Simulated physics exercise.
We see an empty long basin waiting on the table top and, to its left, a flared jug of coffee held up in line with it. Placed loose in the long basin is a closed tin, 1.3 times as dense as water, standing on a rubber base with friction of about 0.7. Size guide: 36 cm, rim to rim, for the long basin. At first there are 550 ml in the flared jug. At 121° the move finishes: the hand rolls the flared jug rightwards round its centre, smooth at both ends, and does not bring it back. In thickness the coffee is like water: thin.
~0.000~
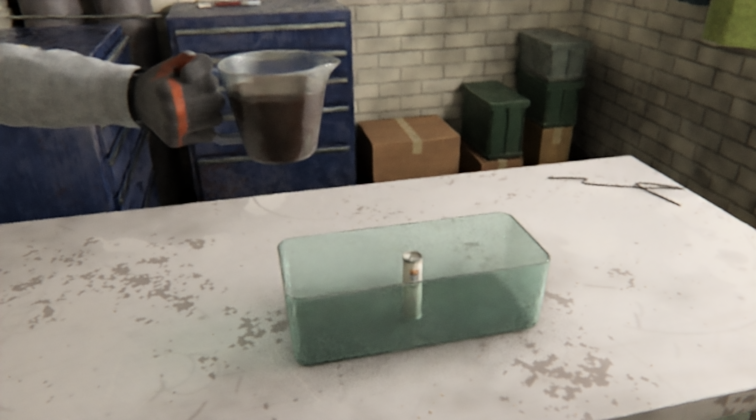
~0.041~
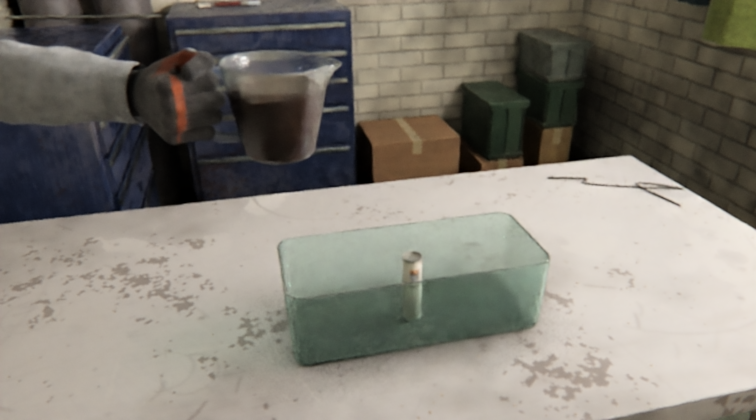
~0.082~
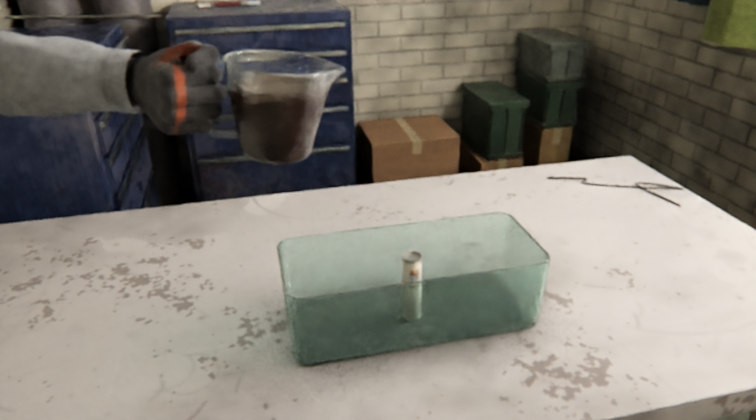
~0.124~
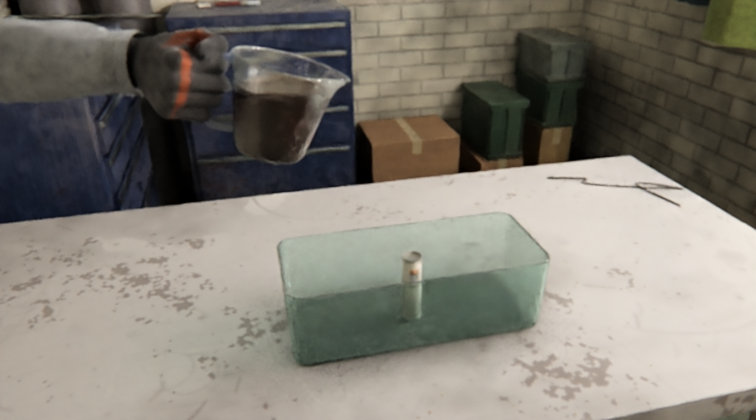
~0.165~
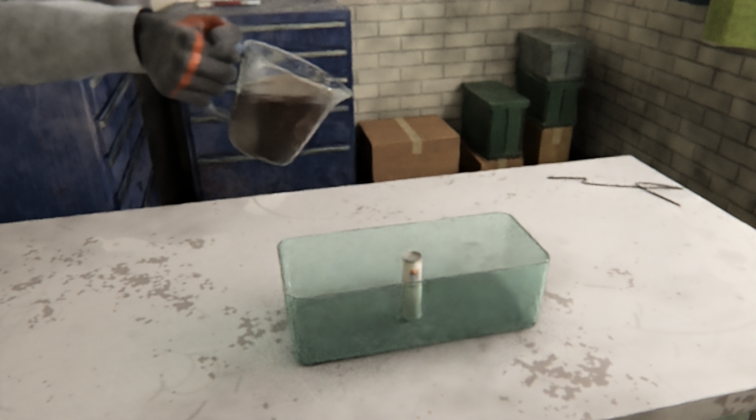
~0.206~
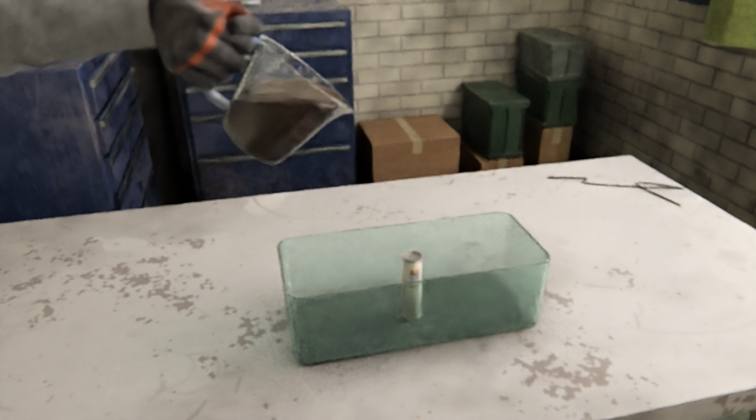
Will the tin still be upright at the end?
It fails to stay erect.
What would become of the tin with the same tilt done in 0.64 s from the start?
The tin falls.
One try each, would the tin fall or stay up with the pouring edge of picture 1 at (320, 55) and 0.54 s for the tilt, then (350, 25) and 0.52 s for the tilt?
First it stays on its base; then it tips over.
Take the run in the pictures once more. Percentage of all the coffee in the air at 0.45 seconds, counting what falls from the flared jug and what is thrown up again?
Around 54 in a hundred.
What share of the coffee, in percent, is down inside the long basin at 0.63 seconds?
Around 86 per cent of the whole.
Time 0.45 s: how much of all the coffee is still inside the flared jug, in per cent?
Close to 28 in a hundred.
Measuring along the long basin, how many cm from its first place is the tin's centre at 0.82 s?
Centre to centre, close to 10 cm.
Then, 0.45 s in, the tilt is 116° and 28 per cent is still to pour; the tin stands where it began.
Then, 0.63 s in, the tilt is 121° and 0 per cent is still to pour; the tin leans 19°.
Then, 0.82 s in, the tilt is 121° and 0 per cent is still to pour; the tin lies on its side.
Then, 1.02 s in, the tilt is 121° and 0 per cent is still to pour; the tin lies on its side.
Finally, the tin lies on its side.
